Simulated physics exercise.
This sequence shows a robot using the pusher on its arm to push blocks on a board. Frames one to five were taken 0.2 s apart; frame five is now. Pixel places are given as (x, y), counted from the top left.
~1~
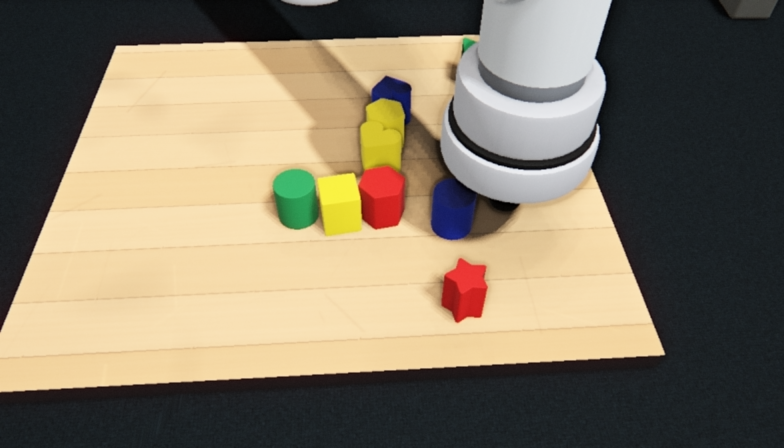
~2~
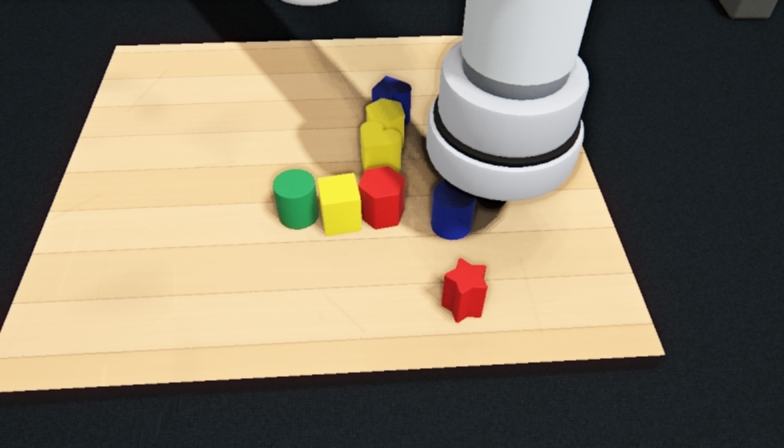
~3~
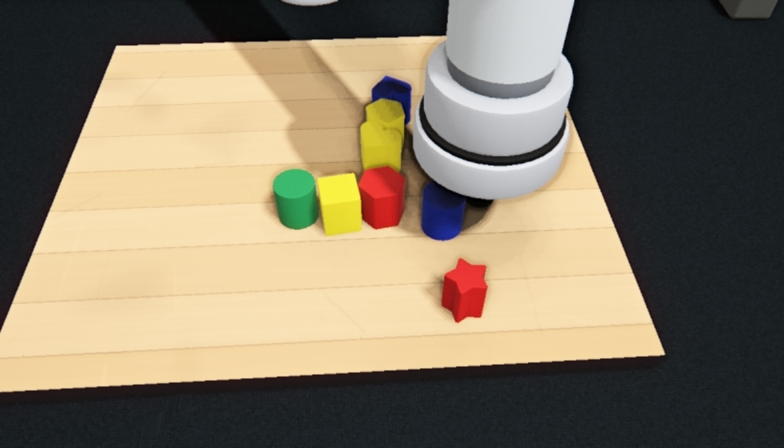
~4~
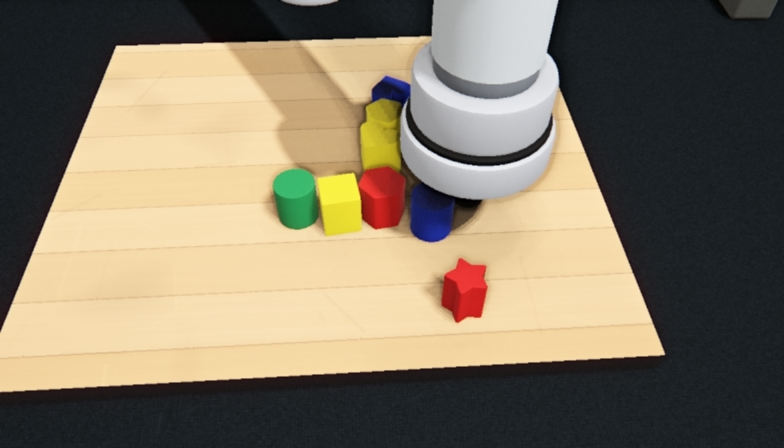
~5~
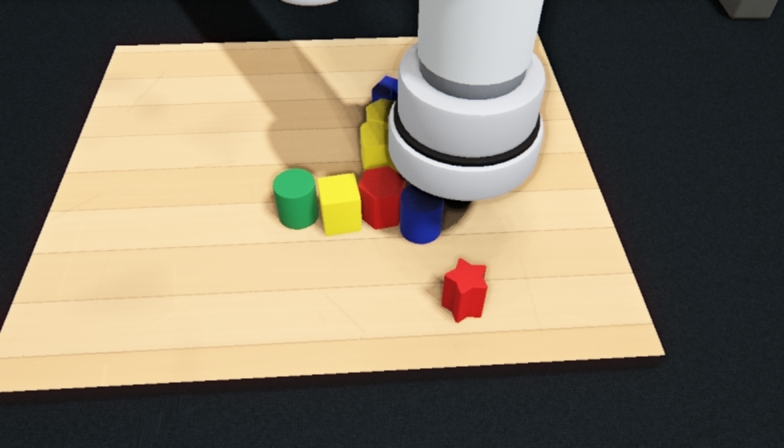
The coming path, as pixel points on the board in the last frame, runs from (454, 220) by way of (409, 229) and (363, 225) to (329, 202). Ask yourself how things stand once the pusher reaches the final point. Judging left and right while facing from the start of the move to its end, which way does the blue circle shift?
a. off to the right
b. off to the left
I'll go with b - off to the left.
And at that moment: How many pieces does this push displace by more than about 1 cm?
By the end of the path, three or more blocks have moved more than about a centimetre.
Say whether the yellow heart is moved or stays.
It's unmoved.
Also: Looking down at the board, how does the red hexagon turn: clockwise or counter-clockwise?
It rotates clockwise.
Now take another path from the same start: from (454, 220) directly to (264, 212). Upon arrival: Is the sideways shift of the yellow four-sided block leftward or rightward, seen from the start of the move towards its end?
The shift is rightward.
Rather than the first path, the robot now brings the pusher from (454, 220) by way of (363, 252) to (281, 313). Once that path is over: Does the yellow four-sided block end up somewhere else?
I'd say yes.
On the path given first. One third of the way, pusher at (409, 209); green circle at (287, 182); yellow four-sided block at (329, 185); red hexagon at (369, 182), turned 35° clockwise; blue circle at (379, 216).
Two thirds of the way, pusher at (362, 203); green circle at (258, 179); yellow four-sided block at (298, 173); red hexagon at (338, 172), turned 40° clockwise; blue circle at (355, 223).
At the end, pusher at (327, 181); green circle at (225, 178); yellow four-sided block at (263, 161); yellow heart not moved; red hexagon at (301, 153), turned 25° clockwise; blue circle at (355, 223).
